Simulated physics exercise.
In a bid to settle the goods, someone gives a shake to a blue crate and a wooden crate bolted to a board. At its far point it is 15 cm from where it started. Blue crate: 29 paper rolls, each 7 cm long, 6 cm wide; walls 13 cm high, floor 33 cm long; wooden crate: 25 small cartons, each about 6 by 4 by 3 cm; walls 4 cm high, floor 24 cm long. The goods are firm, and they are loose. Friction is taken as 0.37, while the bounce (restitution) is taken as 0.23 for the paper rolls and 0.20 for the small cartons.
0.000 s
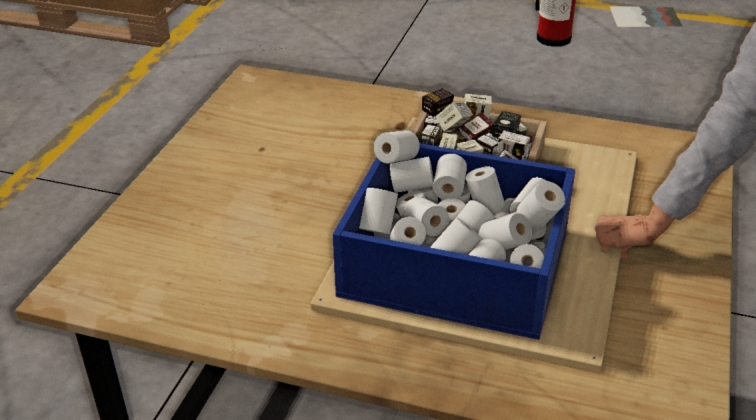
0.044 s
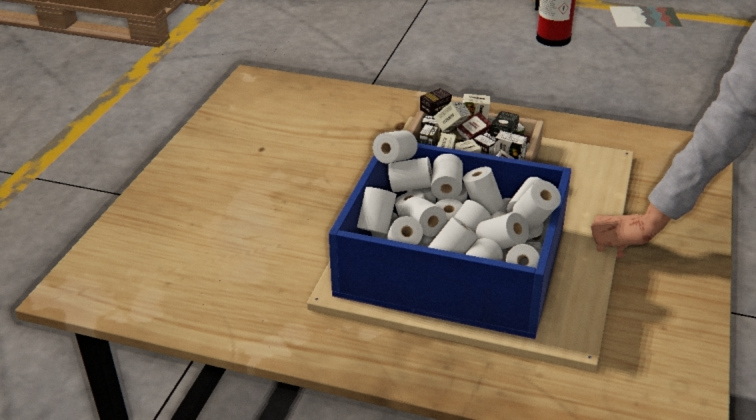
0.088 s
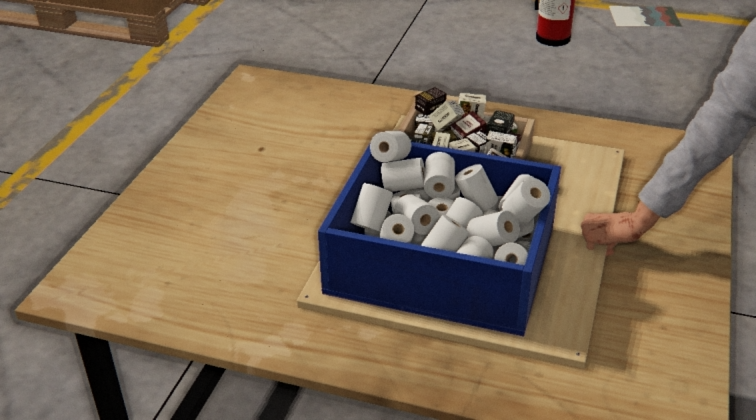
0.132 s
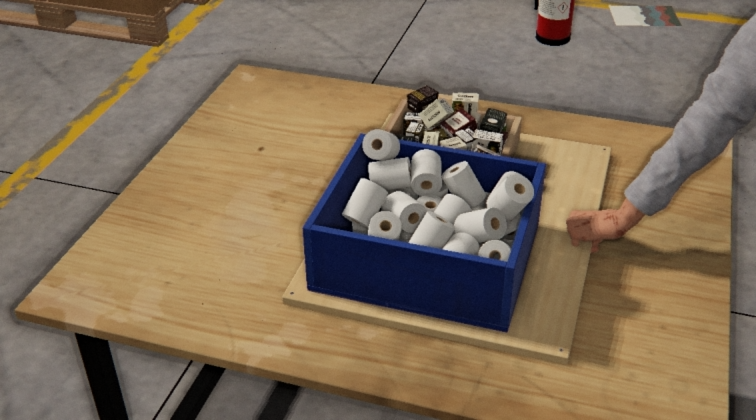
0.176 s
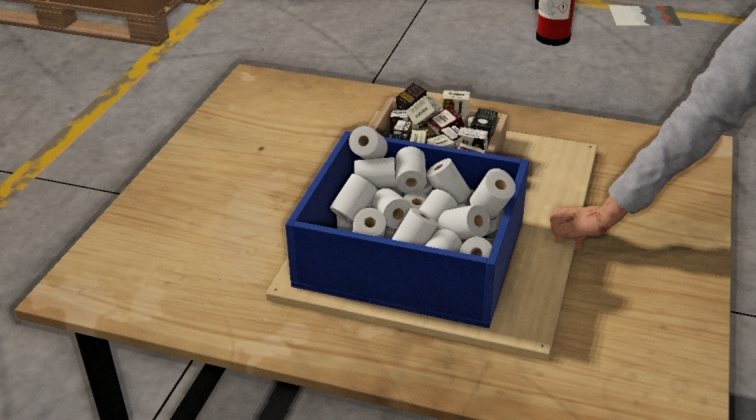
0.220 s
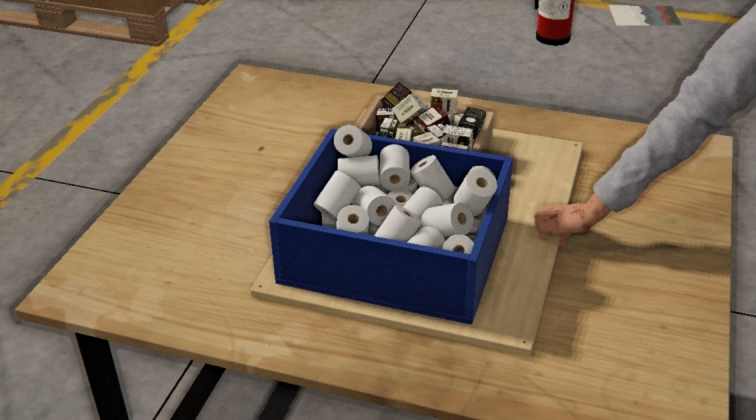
A wooden board carrying a blue crate of white paper rolls and a smaller wooden crate of small cartons slides left across a wooden table, slowly at first, while a hand at its right side moves along with it.
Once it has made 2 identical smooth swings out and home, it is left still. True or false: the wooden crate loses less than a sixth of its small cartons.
True.
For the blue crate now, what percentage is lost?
Loss for the blue crate - 0 per cent.
After 0.48 s, 0 of 29 out of the blue crate and 0 of 25 out of the wooden crate.
After 0.79 s, 0 of 29 out of the blue crate and 2 of 25 out of the wooden crate.
After 1.24 s, 0 of 29 out of the blue crate and 2 of 25 out of the wooden crate.
Outcome (at 1.82 s), 0 of 29 out of the blue crate and 2 of 25 out of the wooden crate. Asked share, 2 of 25, 8 per cent.
